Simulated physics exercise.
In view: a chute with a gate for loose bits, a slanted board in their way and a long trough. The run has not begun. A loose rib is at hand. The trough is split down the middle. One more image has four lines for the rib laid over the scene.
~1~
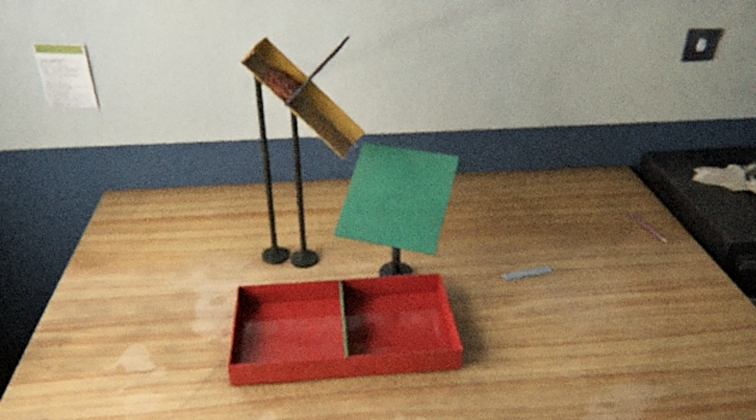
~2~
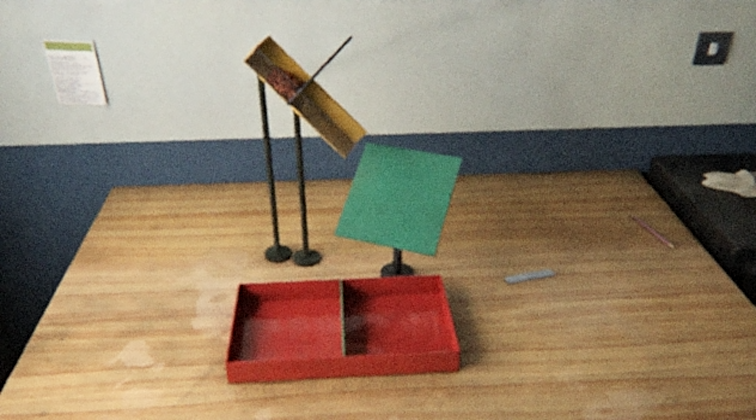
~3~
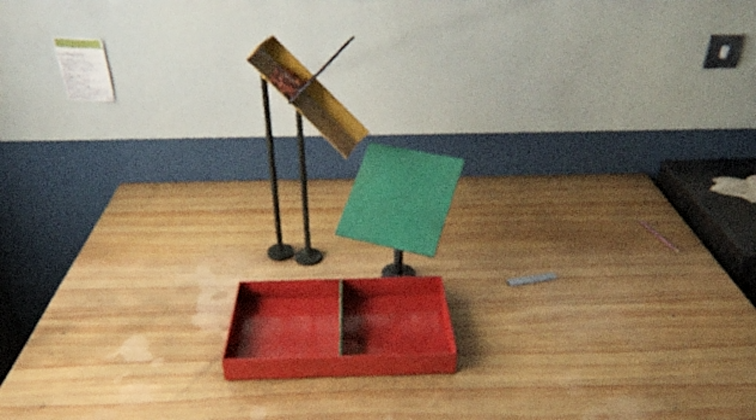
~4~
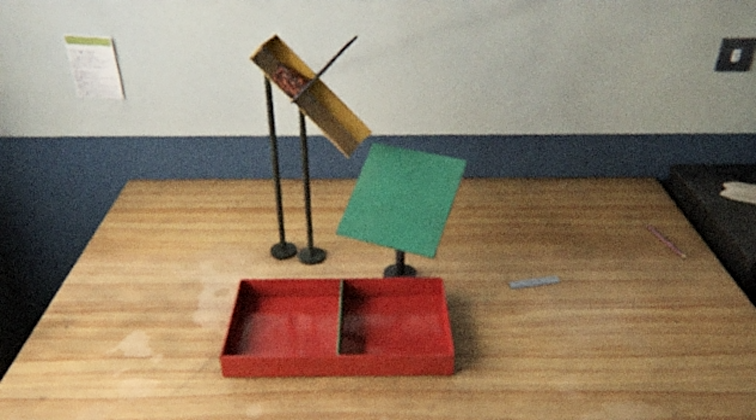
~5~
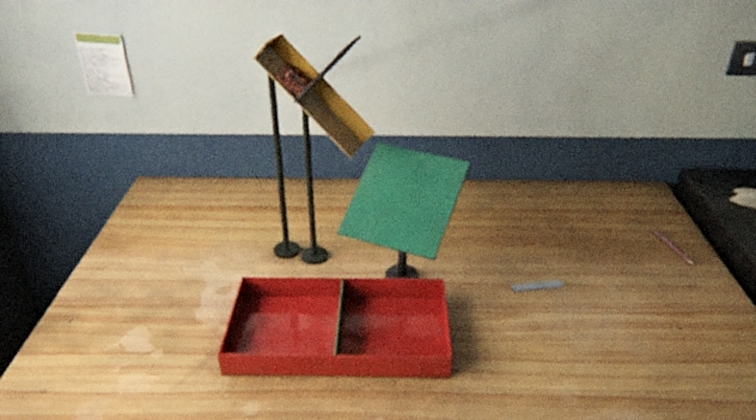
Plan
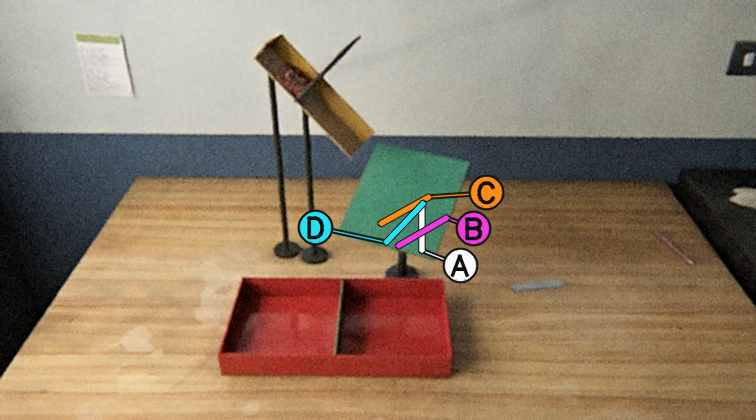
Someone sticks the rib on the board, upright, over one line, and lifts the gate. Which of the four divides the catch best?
Line C.
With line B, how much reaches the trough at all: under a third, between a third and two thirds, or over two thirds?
Over two thirds.
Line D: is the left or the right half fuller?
Right.
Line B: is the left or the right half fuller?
Right.
On the marked copy, line A from (421, 201) to (421, 250); line B from (446, 217) to (398, 245); line C from (428, 196) to (381, 223); line D from (423, 203) to (386, 242).
If A is chosen, of what is caught, none in the left half, all in the right.
If B is chosen, of what is caught, none in the left half, all in the right.
If C is chosen, of what is caught, about a third in the left half, about two thirds in the right.
If D is chosen, of what is caught, a small part in the left half, nearly all in the right.
